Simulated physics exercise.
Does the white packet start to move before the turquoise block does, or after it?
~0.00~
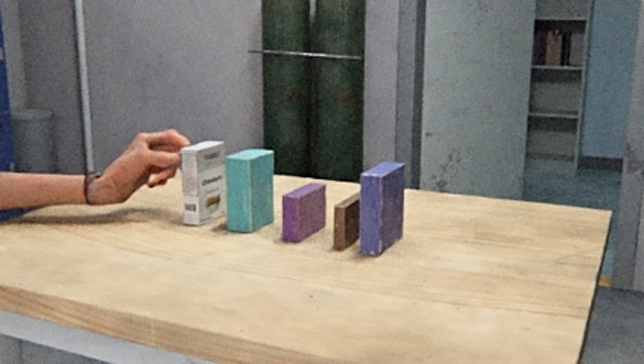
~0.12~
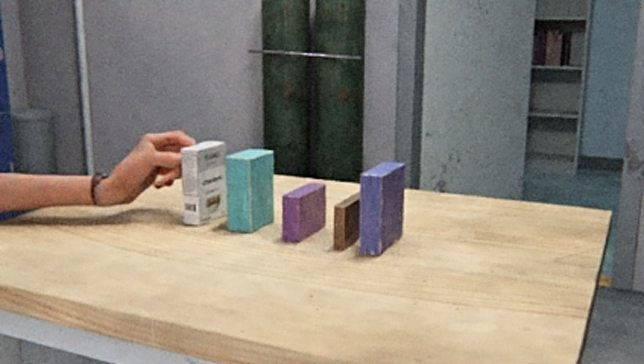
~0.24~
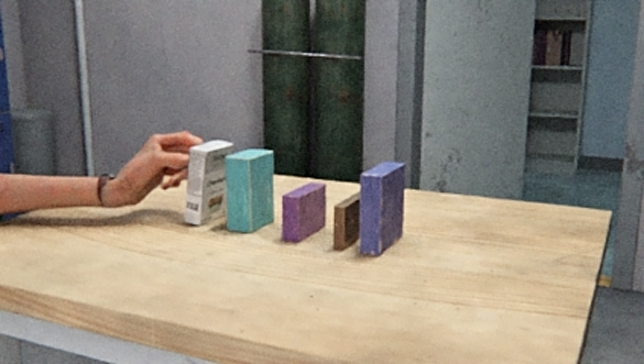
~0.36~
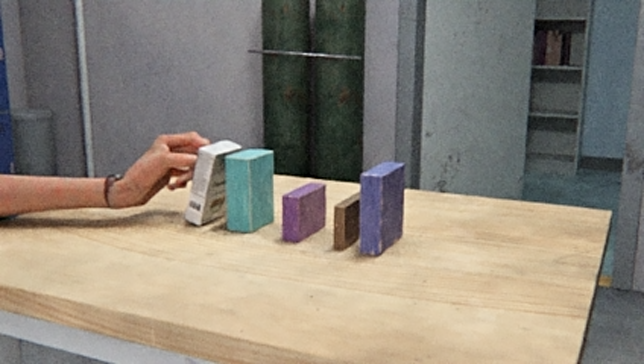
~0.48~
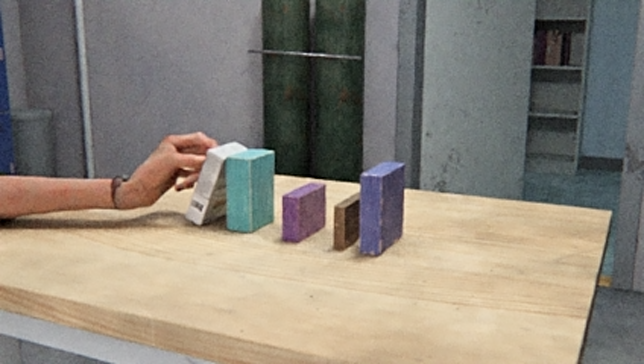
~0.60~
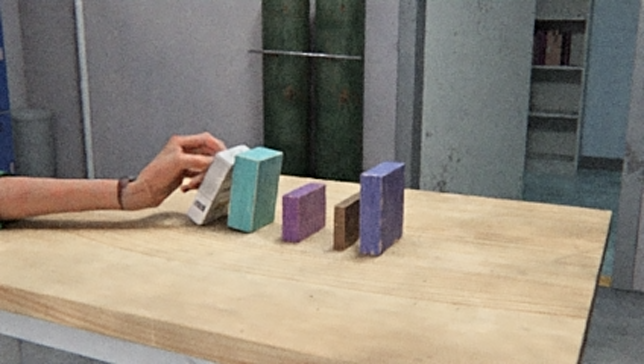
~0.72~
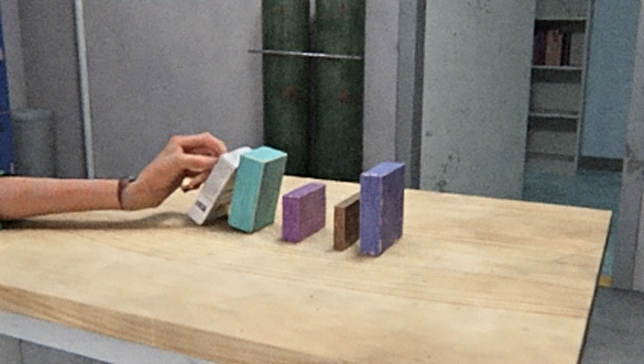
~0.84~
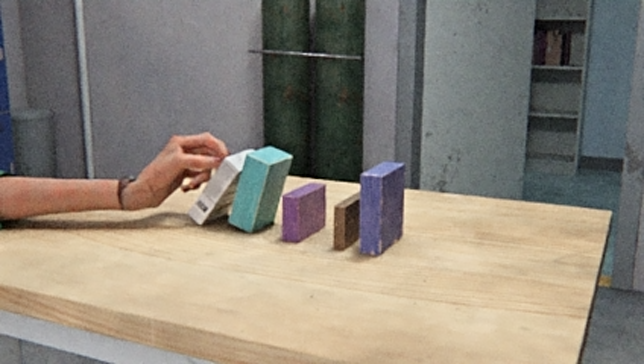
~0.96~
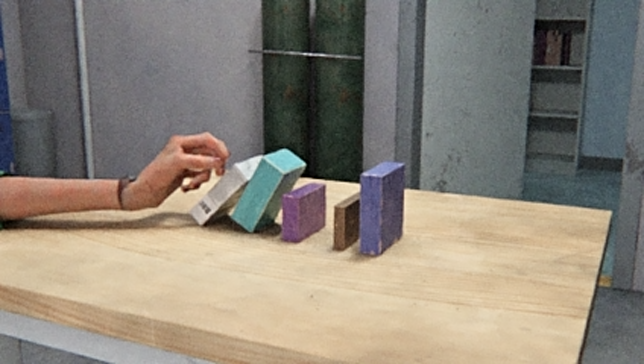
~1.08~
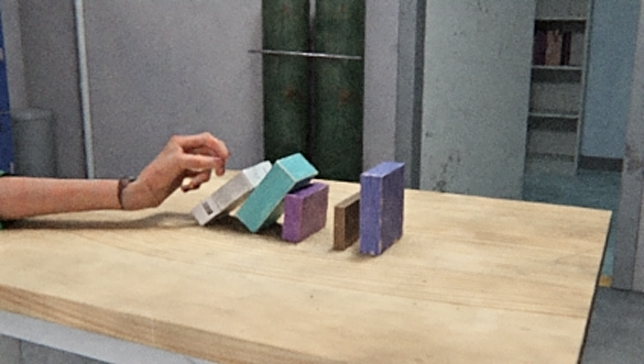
The white packet moves first. It is already leaning over while the turquoise block is still upright, and the block only begins to tilt afterwards.
